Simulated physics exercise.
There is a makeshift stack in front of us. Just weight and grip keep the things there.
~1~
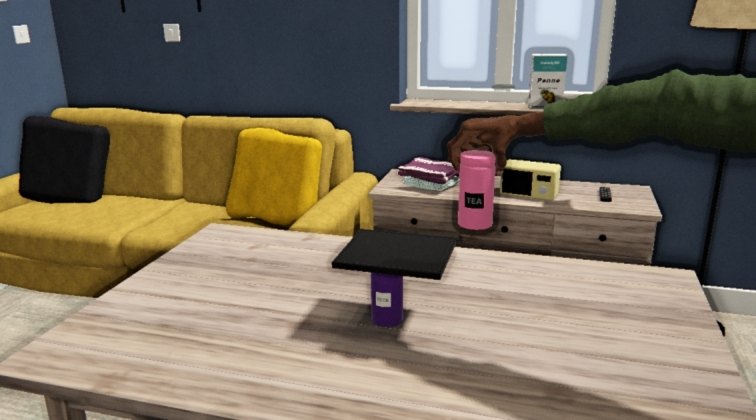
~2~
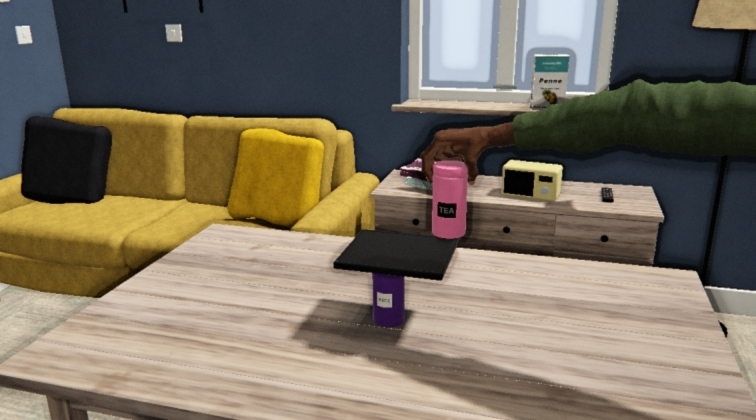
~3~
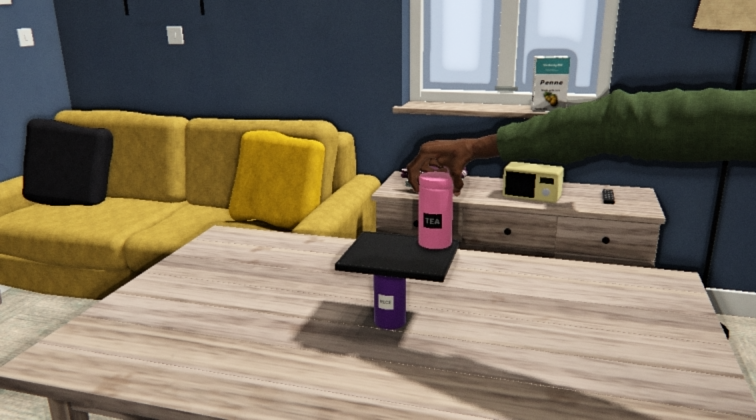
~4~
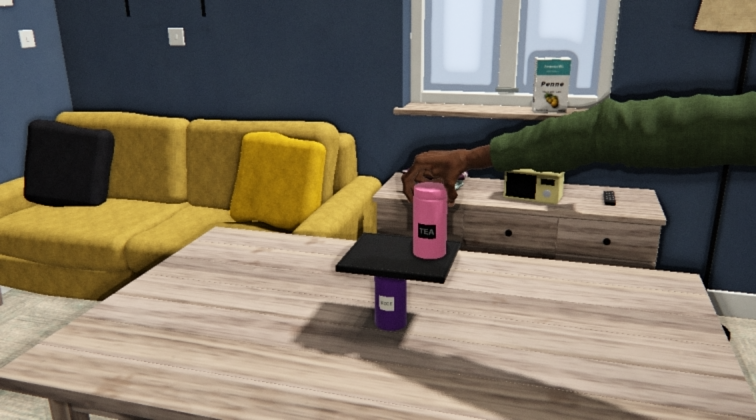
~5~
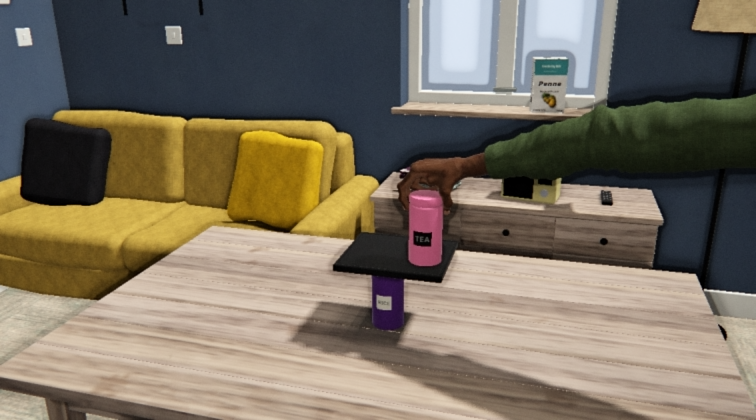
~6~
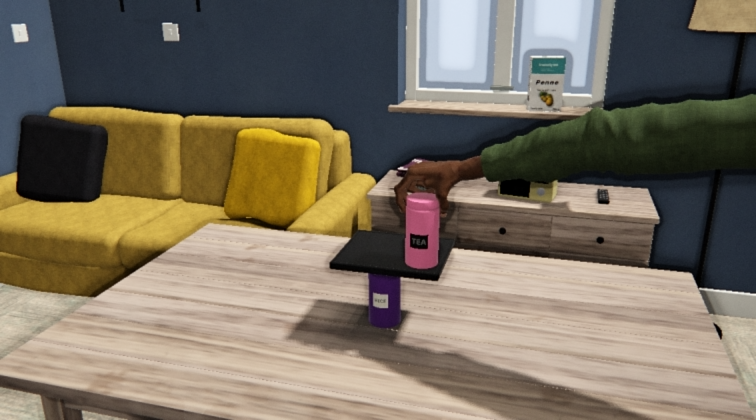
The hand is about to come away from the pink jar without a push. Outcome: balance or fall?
Ends in a fall.
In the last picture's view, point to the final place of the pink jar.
End position in the final view: Approximately (455, 337).
Then, 0.30 s past the last view, pink jar now fallen; black lid rocked 40° from its first pose.
Then, 0.40 s past the last view, black lid rocked 75° from its first pose.
Then, 0.50 s past the last view, black lid now fallen.
Then, 0.70 s past the last view, things are still on the move.
Finally, fallen, black lid and pink jar; purple jar still in place. Final places as the last picture's camera would see them, pink jar near (455, 337). The stack gives way.
